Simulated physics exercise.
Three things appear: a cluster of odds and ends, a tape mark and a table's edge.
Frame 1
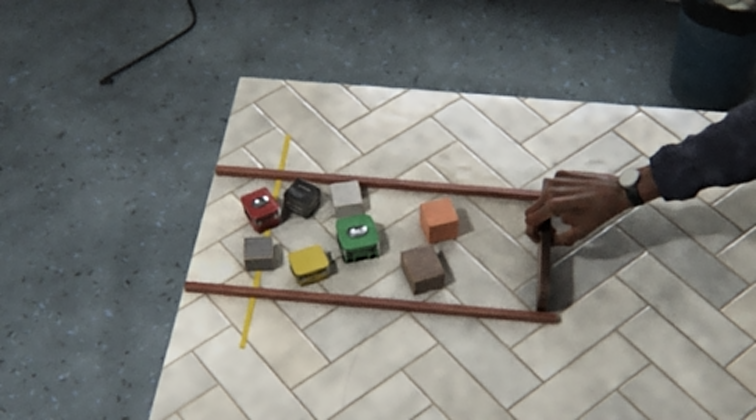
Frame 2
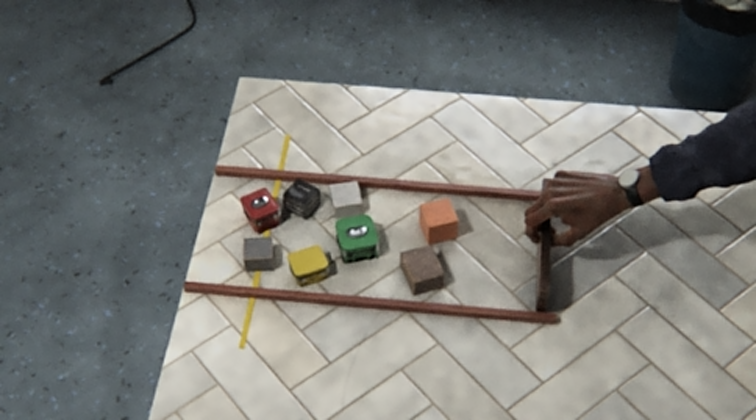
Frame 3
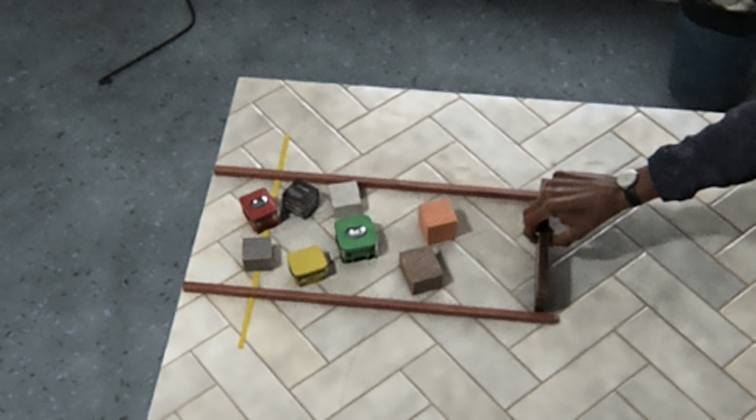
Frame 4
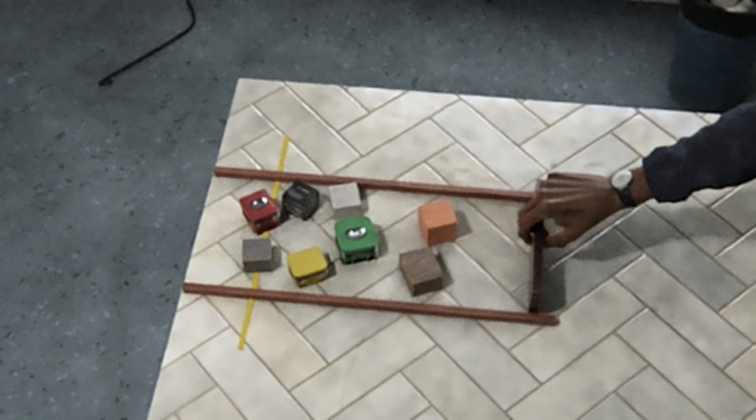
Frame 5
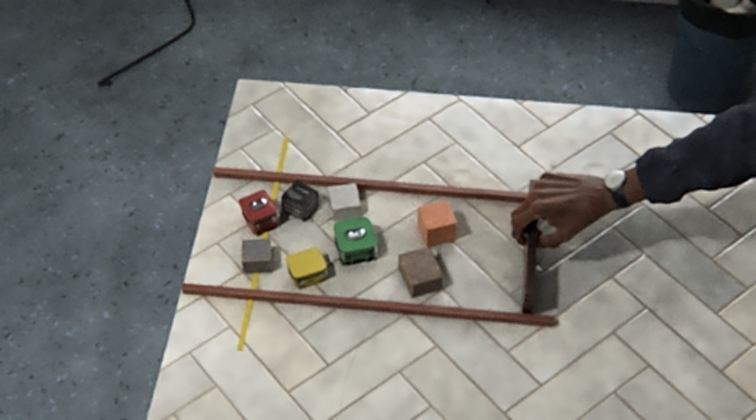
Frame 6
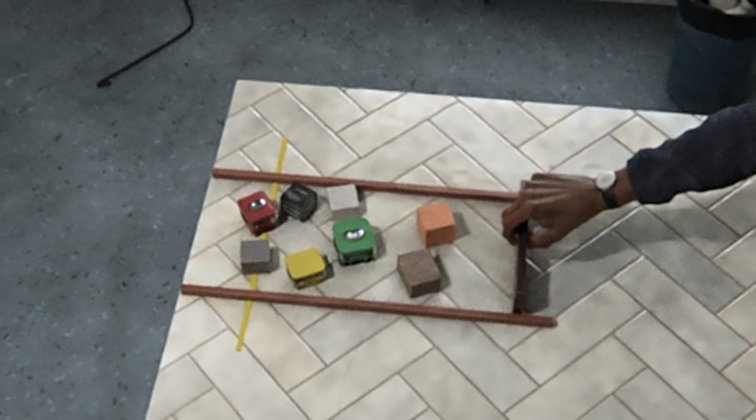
A hand in a dark sleeve, wearing a wristwatch, slides a dark upright board slowly a short way left between two reddish-brown rails, seen from above on a pale herringbone-patterned surface beside a speckled blue-grey floor. Between the rails sit red, black, white, grey, yellow, green, orange and brown blocks, the leftmost near a yellow tape line. The blocks stay put, untouched, while the view barely shifts.
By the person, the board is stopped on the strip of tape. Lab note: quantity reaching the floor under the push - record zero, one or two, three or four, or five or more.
The number that tip off is going to be more than two but under five.
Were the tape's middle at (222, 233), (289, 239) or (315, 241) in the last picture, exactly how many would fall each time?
6, 0, 0.
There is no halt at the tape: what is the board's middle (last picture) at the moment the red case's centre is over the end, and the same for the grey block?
The red case puts it at (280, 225), the grey block at (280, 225).
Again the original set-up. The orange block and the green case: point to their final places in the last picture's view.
Roughly (253, 206), and the other roughly (213, 229).
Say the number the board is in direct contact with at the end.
That makes 2.
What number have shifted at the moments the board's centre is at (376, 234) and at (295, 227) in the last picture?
It comes to 4 for the first spot, 8 for the other.
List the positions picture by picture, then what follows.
The first frame shows red case (261, 210); grey block (259, 254); black box (302, 198); board (544, 244); tape (267, 234).
The second frame shows grey block (259, 254); green case (357, 239).
The third frame shows black box (301, 199); yellow case (307, 266).
The fourth frame shows red case (259, 212); white block (345, 201).
The fifth frame shows grey block (257, 256); board (530, 246).
The sixth frame shows red case (258, 214); grey block (256, 257); black box (299, 202); board (521, 246); tape (264, 237).
Soon after, none off yet; red case at rest near (258, 214); grey block at rest near (256, 257); black box at rest near (299, 202).
After that, none off yet; red case at rest near (258, 214); grey block at rest near (255, 257); black box displaced about its own width near (280, 191).
In the end, the number that fall off is three or four; gone, black box, grey block and red case.
